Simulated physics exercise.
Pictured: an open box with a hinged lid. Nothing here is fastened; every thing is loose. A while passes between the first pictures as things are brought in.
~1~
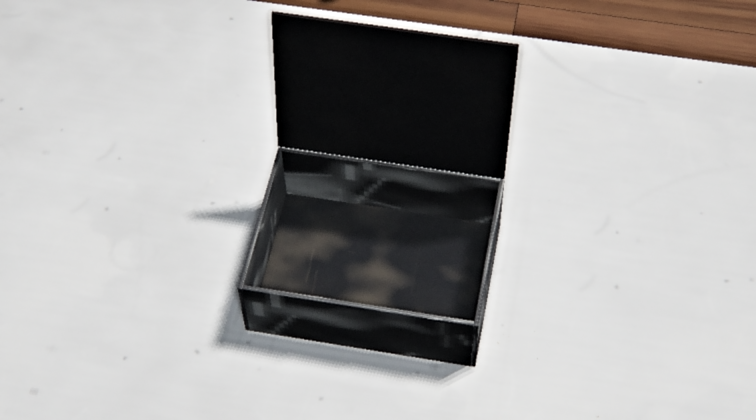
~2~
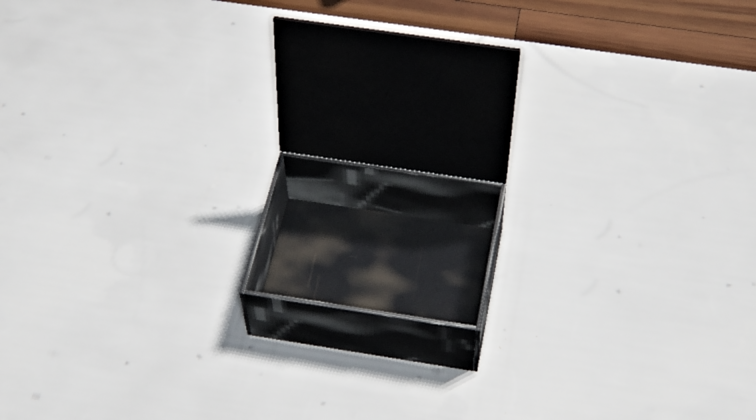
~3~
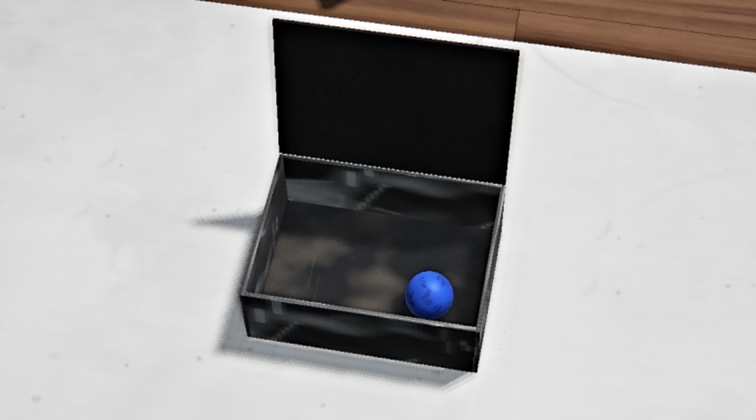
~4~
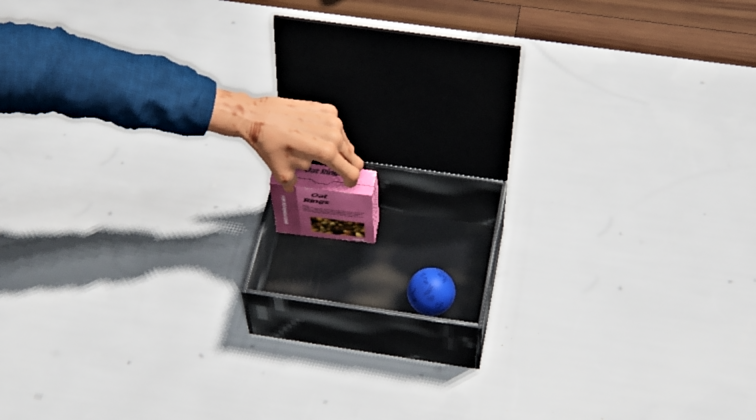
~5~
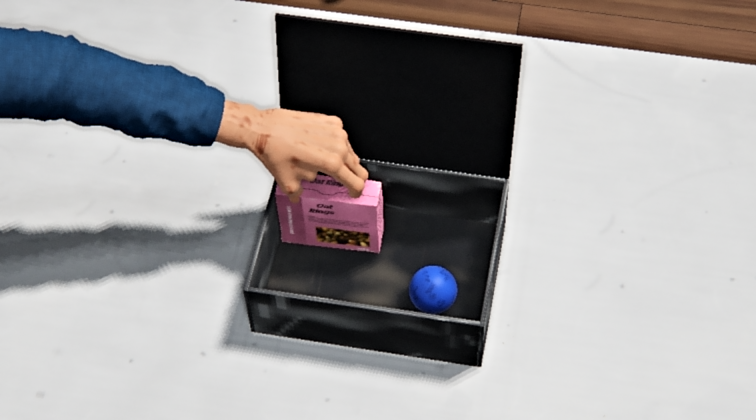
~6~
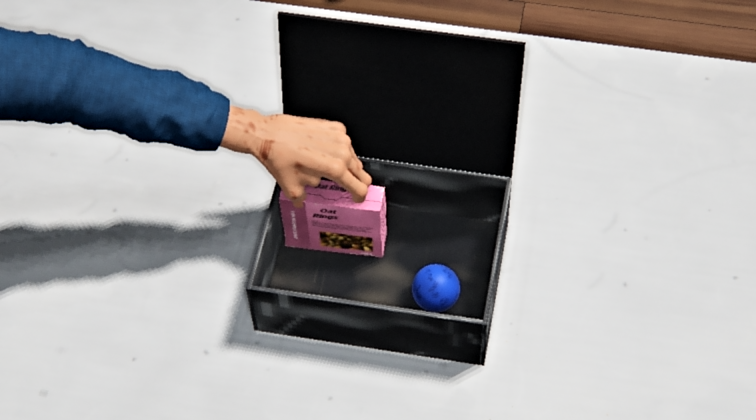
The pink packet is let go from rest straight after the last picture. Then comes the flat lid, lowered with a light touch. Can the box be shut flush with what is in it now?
No, not flush.
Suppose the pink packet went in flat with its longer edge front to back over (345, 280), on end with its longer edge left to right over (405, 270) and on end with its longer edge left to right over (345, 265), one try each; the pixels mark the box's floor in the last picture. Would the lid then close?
On the first attempt the lid settles shut, on the second it settles shut, and on the third it remains open a bit.
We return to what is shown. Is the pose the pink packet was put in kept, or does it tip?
By the end it has kept its angle.
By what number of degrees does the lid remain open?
Angle: About 16°.
Then, 1.40 s past the last view, lid 82° above the rim.
Then, 1.70 s past the last view, lid 53° above the rim.
Then, 1.90 s past the last view, lid 19° above the rim.
Finally, lid 16° above the rim; both still in place. Final places as the last picture's camera would see them, pink packet near (334, 217).
